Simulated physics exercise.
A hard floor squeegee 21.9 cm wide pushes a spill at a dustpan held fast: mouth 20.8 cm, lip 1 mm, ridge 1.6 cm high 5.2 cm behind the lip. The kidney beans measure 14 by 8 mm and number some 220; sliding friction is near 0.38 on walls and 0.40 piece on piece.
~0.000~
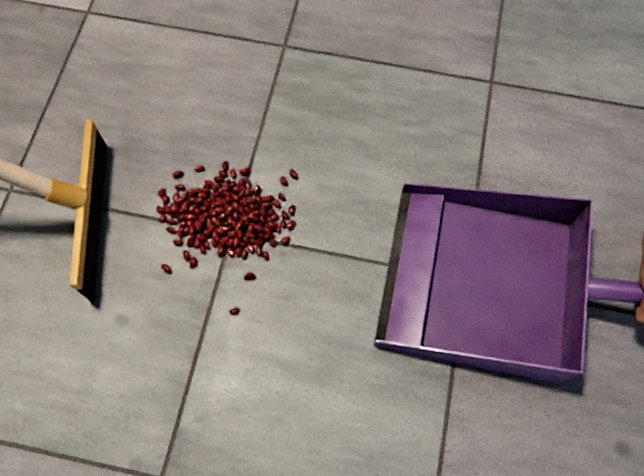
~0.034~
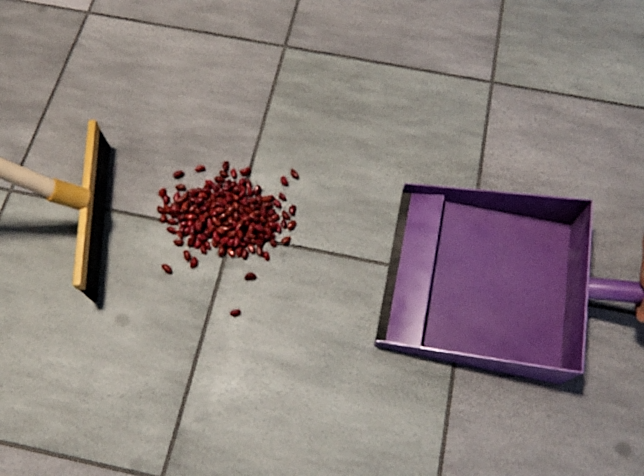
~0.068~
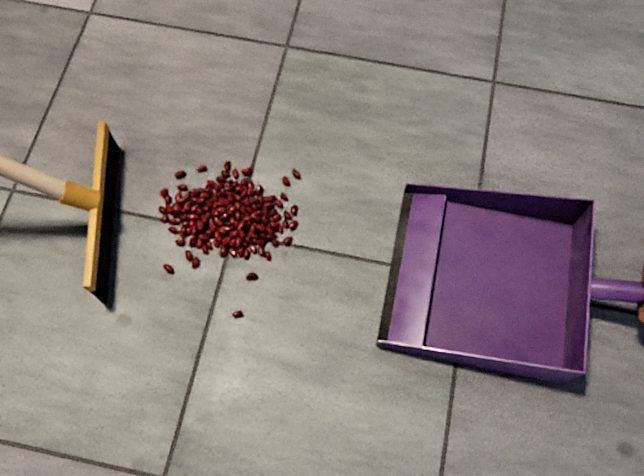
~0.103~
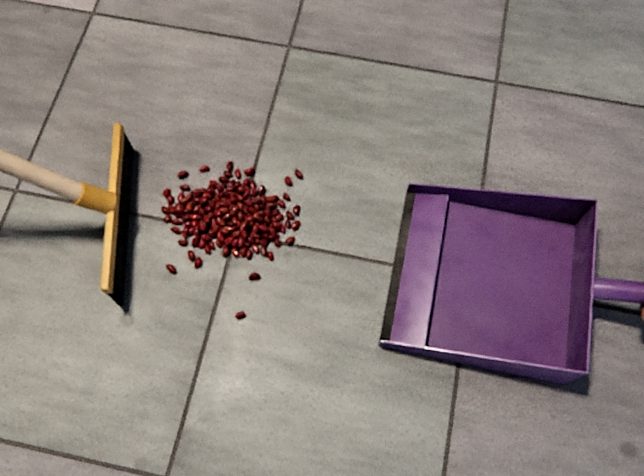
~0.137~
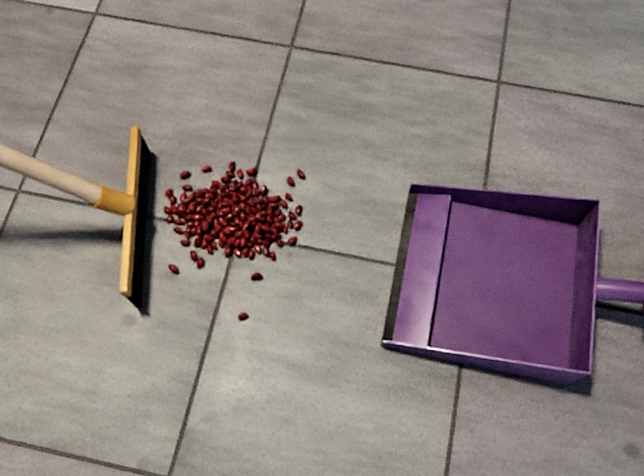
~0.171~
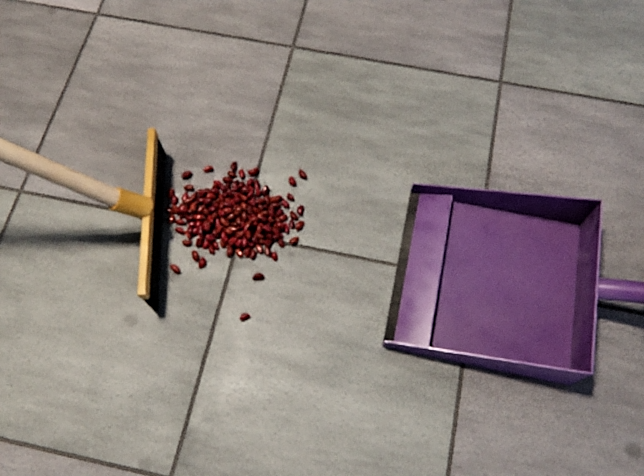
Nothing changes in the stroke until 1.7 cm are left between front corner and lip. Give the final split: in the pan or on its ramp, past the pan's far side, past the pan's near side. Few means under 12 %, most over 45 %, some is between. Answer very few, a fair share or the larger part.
Pan: A fair share, far side: A fair share, near side: Very few.
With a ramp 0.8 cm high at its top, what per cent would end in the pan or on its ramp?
Then about 20 per cent.
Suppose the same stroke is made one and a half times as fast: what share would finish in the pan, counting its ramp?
It would be near 35 per cent.
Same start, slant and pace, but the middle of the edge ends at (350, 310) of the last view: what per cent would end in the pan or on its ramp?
Some 5 per cent.
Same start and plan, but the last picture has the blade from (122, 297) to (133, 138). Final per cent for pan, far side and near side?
Pan 5, far 5, near 0.
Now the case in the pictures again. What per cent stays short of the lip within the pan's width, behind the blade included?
About 60 per cent.
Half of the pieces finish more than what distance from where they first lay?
Roughly 20 cm.
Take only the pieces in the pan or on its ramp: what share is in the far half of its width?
Some 60 per cent.
Then, at 0.40 s, middle of the blade 18 cm from the lip; 0 % over the lip, far side 5 %, near side 0 %.
Then, at 0.55 s, middle of the blade 9 cm from the lip; 0 % over the lip, far side 15 %, near side 0 %.
After 0.83 s, middle of the blade 5 cm from the lip; 20 % over the lip, far side 20 %, near side 0 %.
By 2.1 s all is still; pan 15 %, far side 20 %, near side 0 %, in front of the lip or behind the blade 60 %.
